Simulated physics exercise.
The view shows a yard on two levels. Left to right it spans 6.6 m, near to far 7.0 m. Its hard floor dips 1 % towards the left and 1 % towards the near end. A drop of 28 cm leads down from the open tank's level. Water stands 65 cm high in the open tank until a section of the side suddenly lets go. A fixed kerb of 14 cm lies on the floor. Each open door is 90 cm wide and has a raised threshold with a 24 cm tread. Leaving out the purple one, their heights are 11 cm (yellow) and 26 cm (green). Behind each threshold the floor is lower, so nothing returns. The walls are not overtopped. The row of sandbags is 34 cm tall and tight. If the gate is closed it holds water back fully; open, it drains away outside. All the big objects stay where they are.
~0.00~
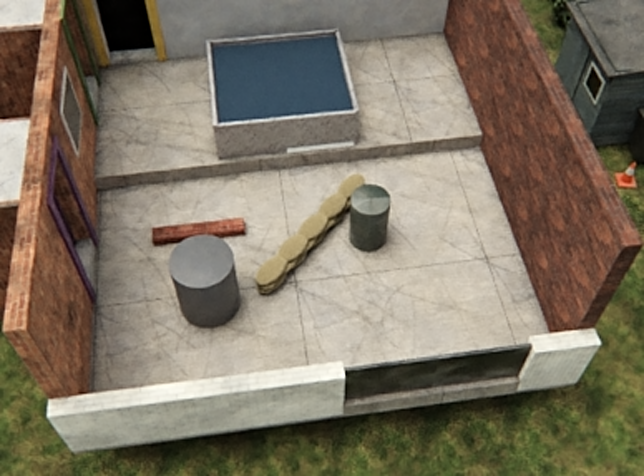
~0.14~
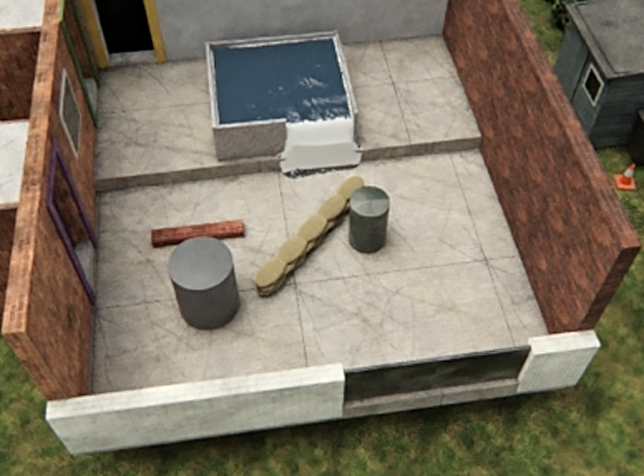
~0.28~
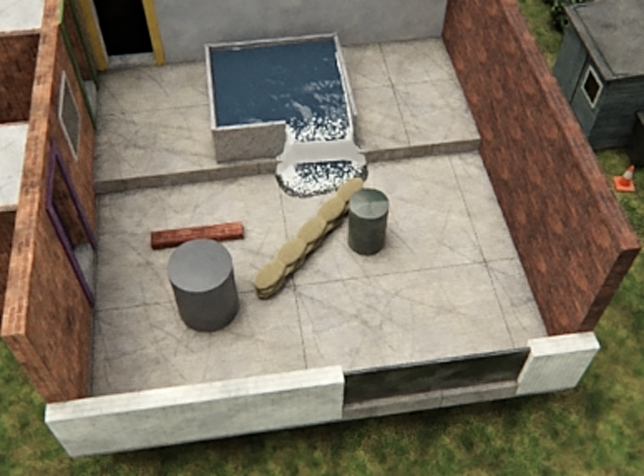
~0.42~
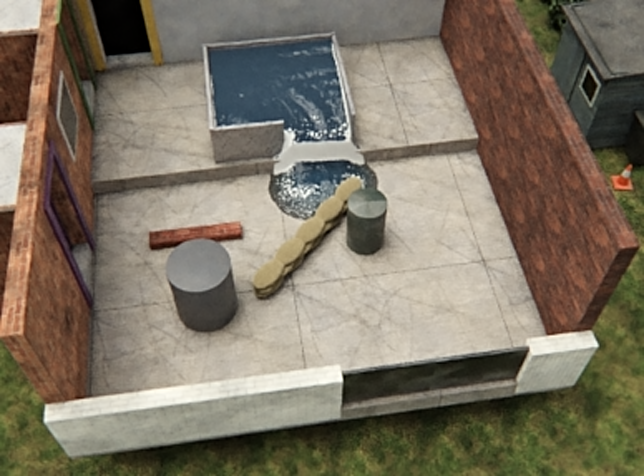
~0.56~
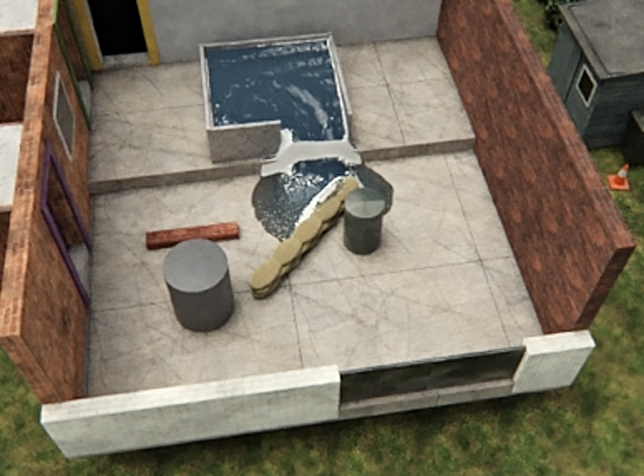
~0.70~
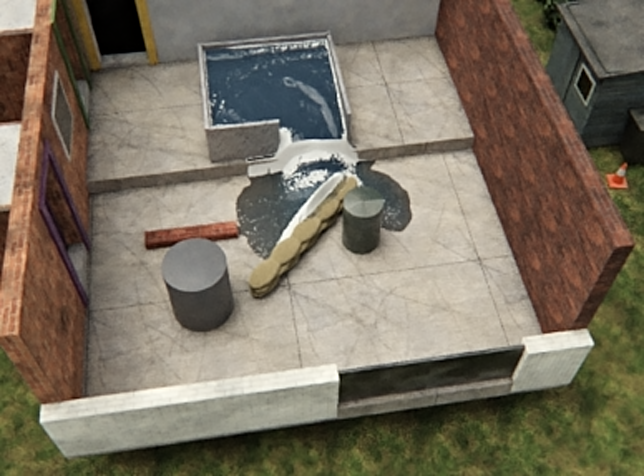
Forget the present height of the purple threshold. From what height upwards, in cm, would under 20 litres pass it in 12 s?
Some 23 cm above the ground.
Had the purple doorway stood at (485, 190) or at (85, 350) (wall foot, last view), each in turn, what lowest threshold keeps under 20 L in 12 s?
About 13.0 and 11.5 cm.
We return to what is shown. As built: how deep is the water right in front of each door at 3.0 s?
In cm: Yellow 0, green 0, purple 28.
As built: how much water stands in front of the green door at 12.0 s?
Roughly 0.0 cm deep.
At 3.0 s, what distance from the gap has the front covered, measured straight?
About 5.8 m.
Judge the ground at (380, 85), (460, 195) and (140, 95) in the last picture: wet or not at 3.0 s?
In turn: Not reached, under water, not reached.
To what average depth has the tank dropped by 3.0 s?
Some 30 cm.
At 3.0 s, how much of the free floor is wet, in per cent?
Near 50 per cent is wet.
After 1.4 s water covers 20 % of the floor, deepest (58 cm) near (340, 190); it has not reached the purple door.
After 3.0 s water covers 50 % of the floor, deepest (36 cm) near (90, 195); 28 cm at the purple door, 5 litres in over its 24 cm threshold.
After 12.0 s water covers 65 % of the floor, deepest (18 cm) near (81, 430); 13 cm at the purple door, 16 litres in over its 24 cm threshold.
At the purple door as built, the water arrived by 1.8 s and peaked near 29 cm at 2.8 s.
With a threshold of 20.5 cm, 45 litres would have come in within the 12 s; with 27.5 cm, 3 litres. So under 20 litres takes about 23 cm.
